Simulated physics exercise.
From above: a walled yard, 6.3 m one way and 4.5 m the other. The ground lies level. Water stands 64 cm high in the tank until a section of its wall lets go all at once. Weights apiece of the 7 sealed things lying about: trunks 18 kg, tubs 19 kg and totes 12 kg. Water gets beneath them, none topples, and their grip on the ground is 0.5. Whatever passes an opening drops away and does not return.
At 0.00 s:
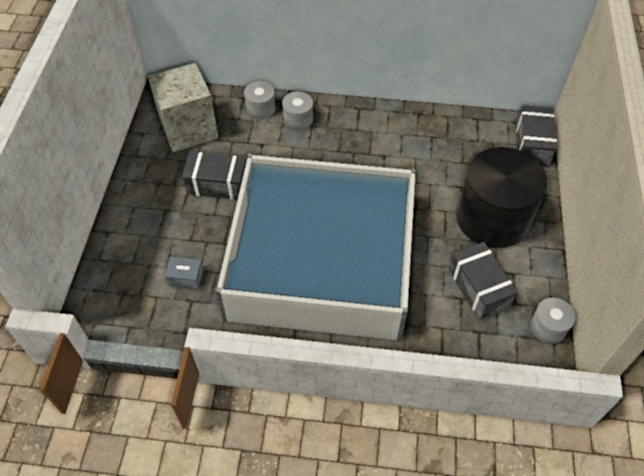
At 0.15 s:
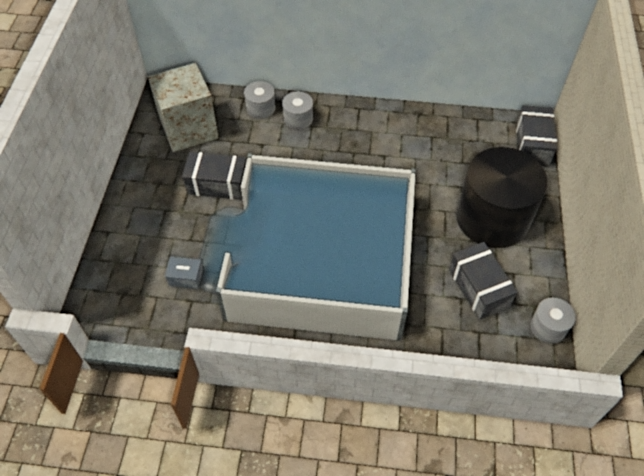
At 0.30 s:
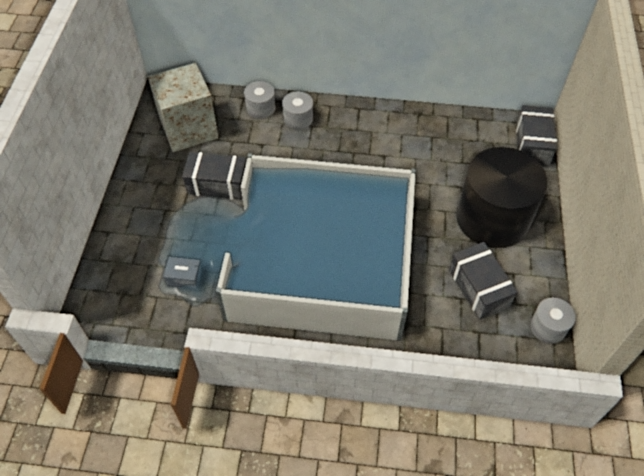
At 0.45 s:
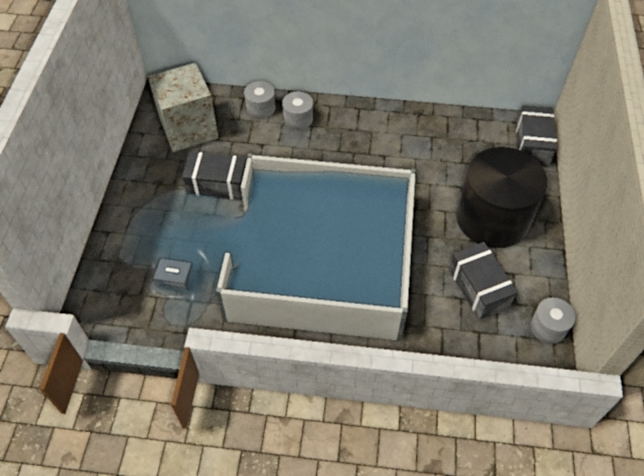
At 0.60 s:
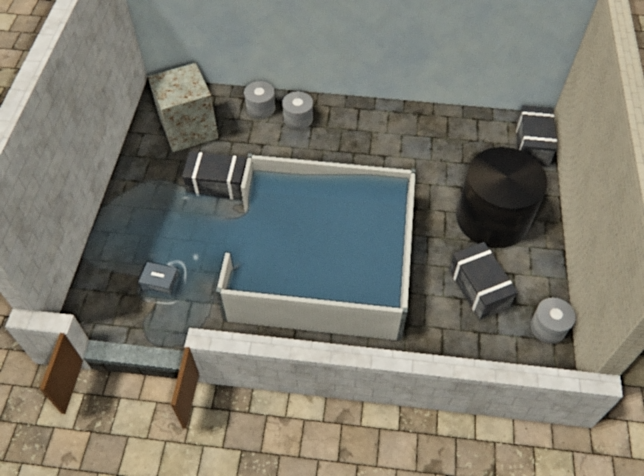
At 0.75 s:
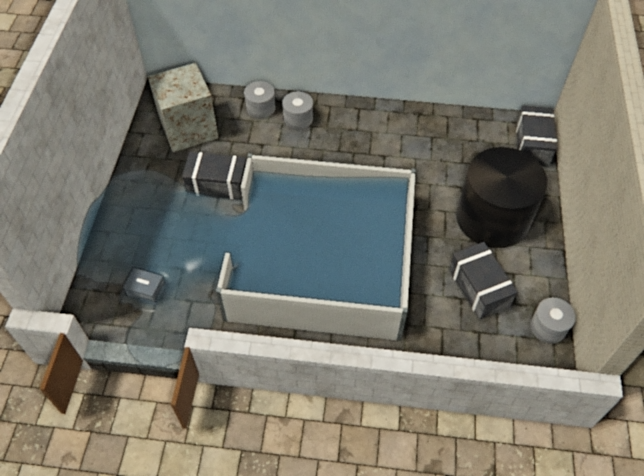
A square pool of blue water with pale walls stands in a paved, walled yard, seen from above by a still camera. Around it sit dark trunks with white bands, a large black cylinder at right, grey tubs, a mottled stone block at upper left, and a small grey tote. Part of the pool's left wall disappears, water spreads leftward across the paving, and the tote slides slightly left.
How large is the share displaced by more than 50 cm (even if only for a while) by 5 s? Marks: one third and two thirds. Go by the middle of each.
It is under a third.
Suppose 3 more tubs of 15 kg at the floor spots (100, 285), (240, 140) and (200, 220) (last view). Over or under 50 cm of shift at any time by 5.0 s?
In that order: Over, past it, past it.
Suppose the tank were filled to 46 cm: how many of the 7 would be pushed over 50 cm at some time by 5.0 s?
Then 1.
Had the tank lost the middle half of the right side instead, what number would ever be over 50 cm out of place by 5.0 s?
In that case 3 of them.
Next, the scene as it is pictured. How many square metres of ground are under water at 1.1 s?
About 9.5 m2.
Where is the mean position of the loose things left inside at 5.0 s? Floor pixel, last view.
At about (388, 189).
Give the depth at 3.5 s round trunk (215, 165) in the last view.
About 4 cm.
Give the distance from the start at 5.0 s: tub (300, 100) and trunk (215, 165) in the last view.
In that order: 10 cm, 20 cm.
After 1.1 s 1 of 7 are over 50 cm from their spots; 0 afloat.
After 2.2 s 1 of 7 are over 50 cm from their spots; 0 afloat.
After 3.5 s 1 of 7 are over 50 cm from their spots; 0 afloat.
After 5.0 s 1 of 7 are over 50 cm from their spots, and 1 have been at some point; 0 afloat.
